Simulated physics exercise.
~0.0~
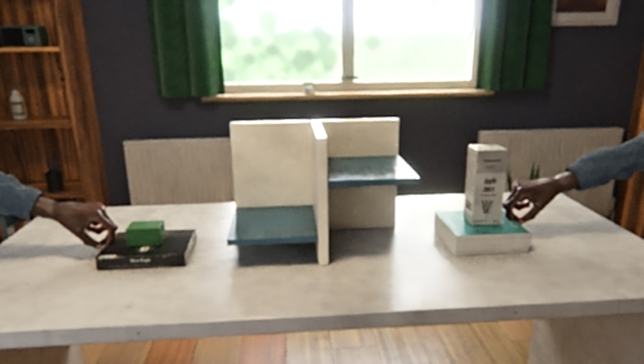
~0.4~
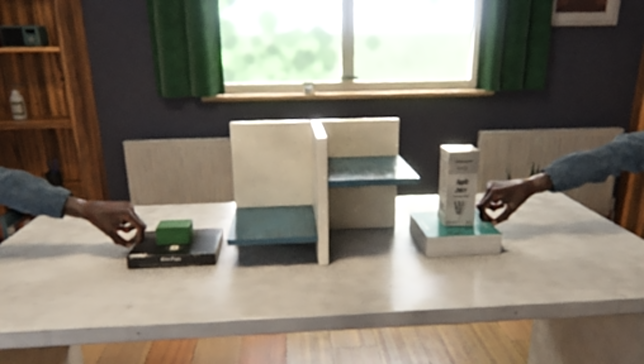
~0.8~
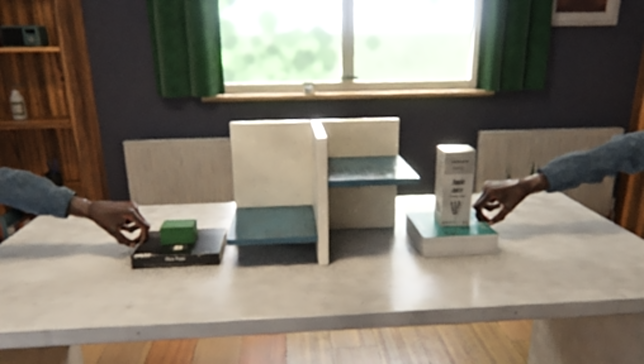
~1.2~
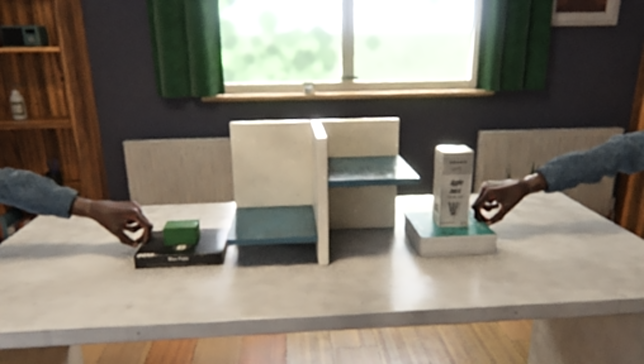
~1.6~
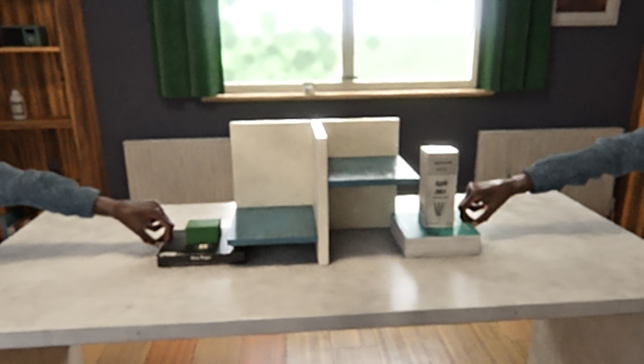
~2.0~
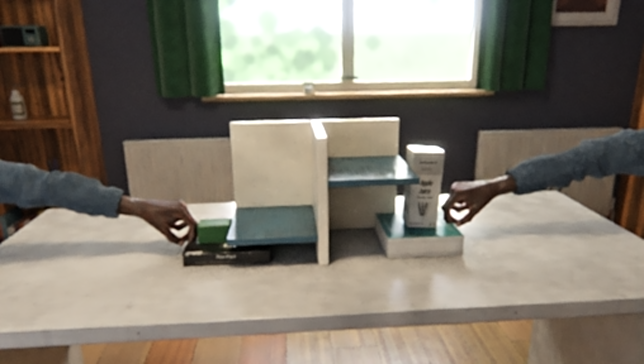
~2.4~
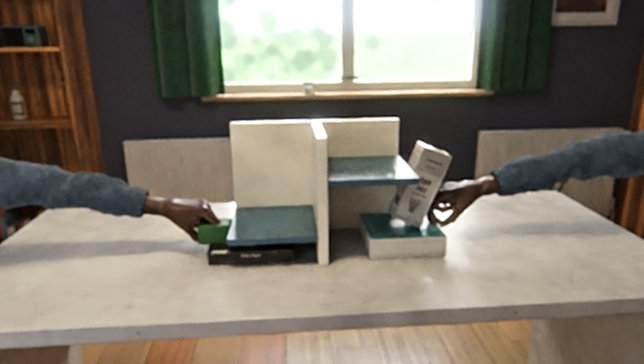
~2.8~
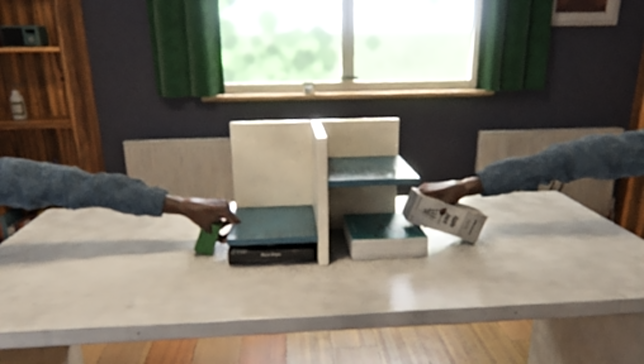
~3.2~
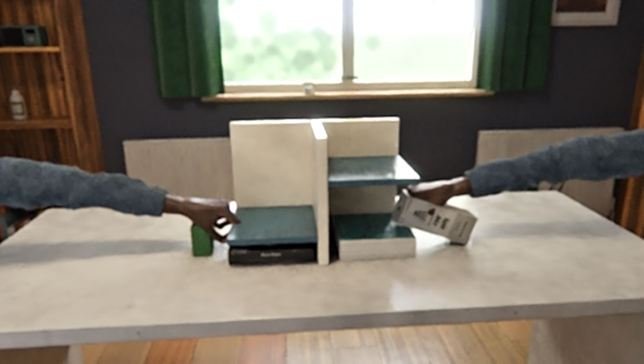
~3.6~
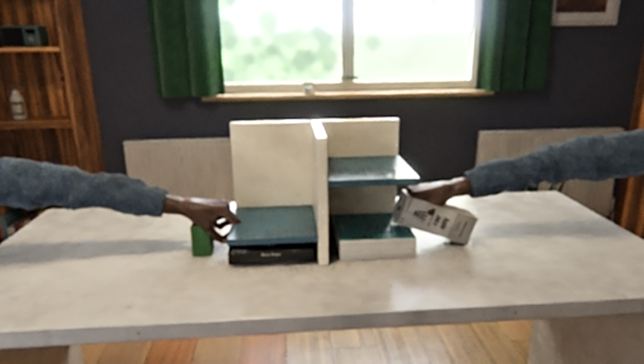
In a room with a window and green curtains, a still camera faces a pale table holding a cream shelf with two blue-green ledges. At left, a hand pushes a black packet carrying a green block, while at right another hand pushes a turquoise-topped book carrying an upright white carton. Both bases slide inward toward the low openings. The green block strikes the left ledge and tips back as the packet slides beneath it, while the carton hits the higher right ledge and leans outward. Finally, the block stands turned on the table, and the carton lies tilted beside the book.
